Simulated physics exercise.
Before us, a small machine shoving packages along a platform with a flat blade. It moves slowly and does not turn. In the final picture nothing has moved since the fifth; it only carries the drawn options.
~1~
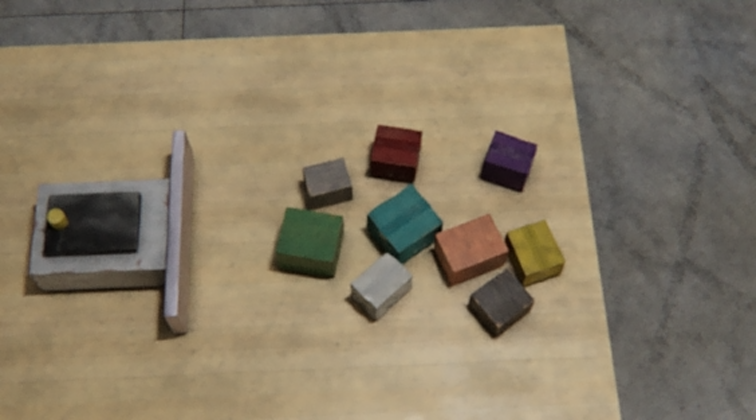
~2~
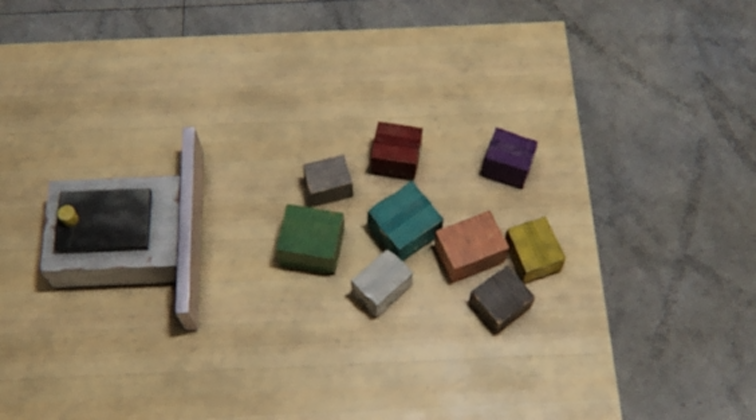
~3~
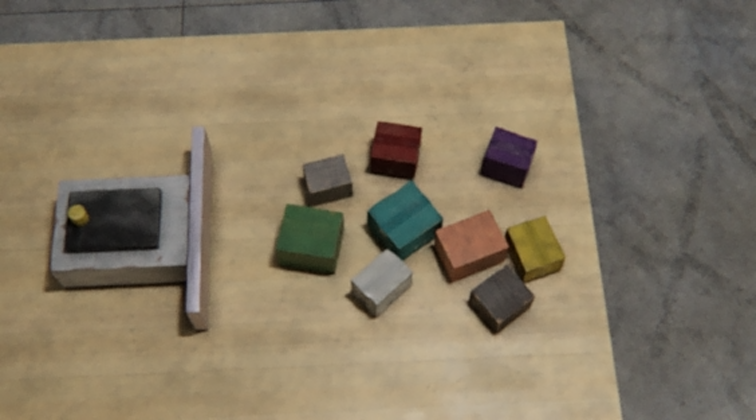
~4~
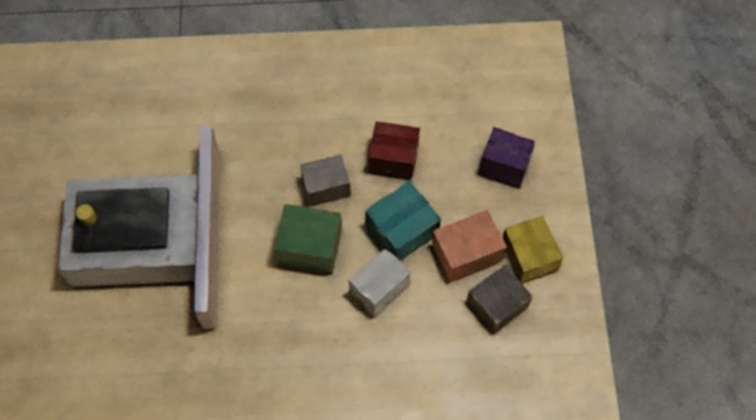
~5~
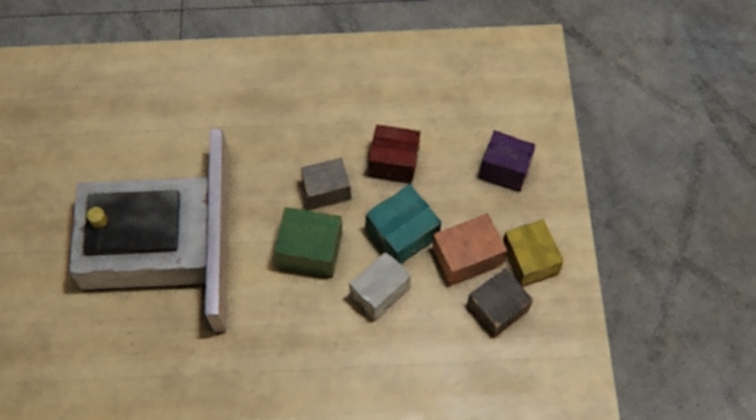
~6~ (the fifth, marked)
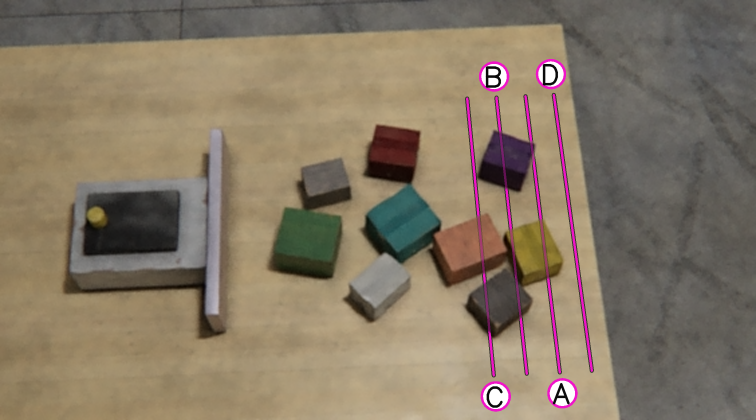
A small grey machine with a flat upright blade crept slowly to the right across a wooden tabletop, while the nine colored blocks scattered in front of it stayed where they were, untouched.
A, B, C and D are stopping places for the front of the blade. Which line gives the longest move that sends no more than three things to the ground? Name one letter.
It should halt at B.
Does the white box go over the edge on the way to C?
No.
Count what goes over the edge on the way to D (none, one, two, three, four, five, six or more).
In all, six or more.
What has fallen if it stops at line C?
The yellow parcel.
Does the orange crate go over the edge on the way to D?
Yes.
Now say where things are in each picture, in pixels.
The first picture shows orange crate (470, 249); white box (381, 287); red box (396, 154).
The second picture shows robot (111, 219); yellow parcel (534, 249).
The third picture shows robot (120, 219); turquoise box (405, 222).
The fourth picture shows robot (129, 218); grey crate (326, 180).
The fifth picture shows robot (139, 221); orange crate (469, 249); white box (380, 286); red box (395, 154).
On the marked copy, A at (542, 226); B at (511, 227); C at (480, 228); D at (572, 224).
Taking B. A third of the way, robot (247, 216); turquoise box (424, 226); grey crate (350, 187).
Two thirds of the way, robot (353, 212); yellow parcel (573, 251); orange crate (526, 267).
When it is over, robot (436, 208); yellow parcel over the edge; turquoise box over the edge; three fallen.
As for the rest, A drops four; C is within the limit but short; D drops eight.
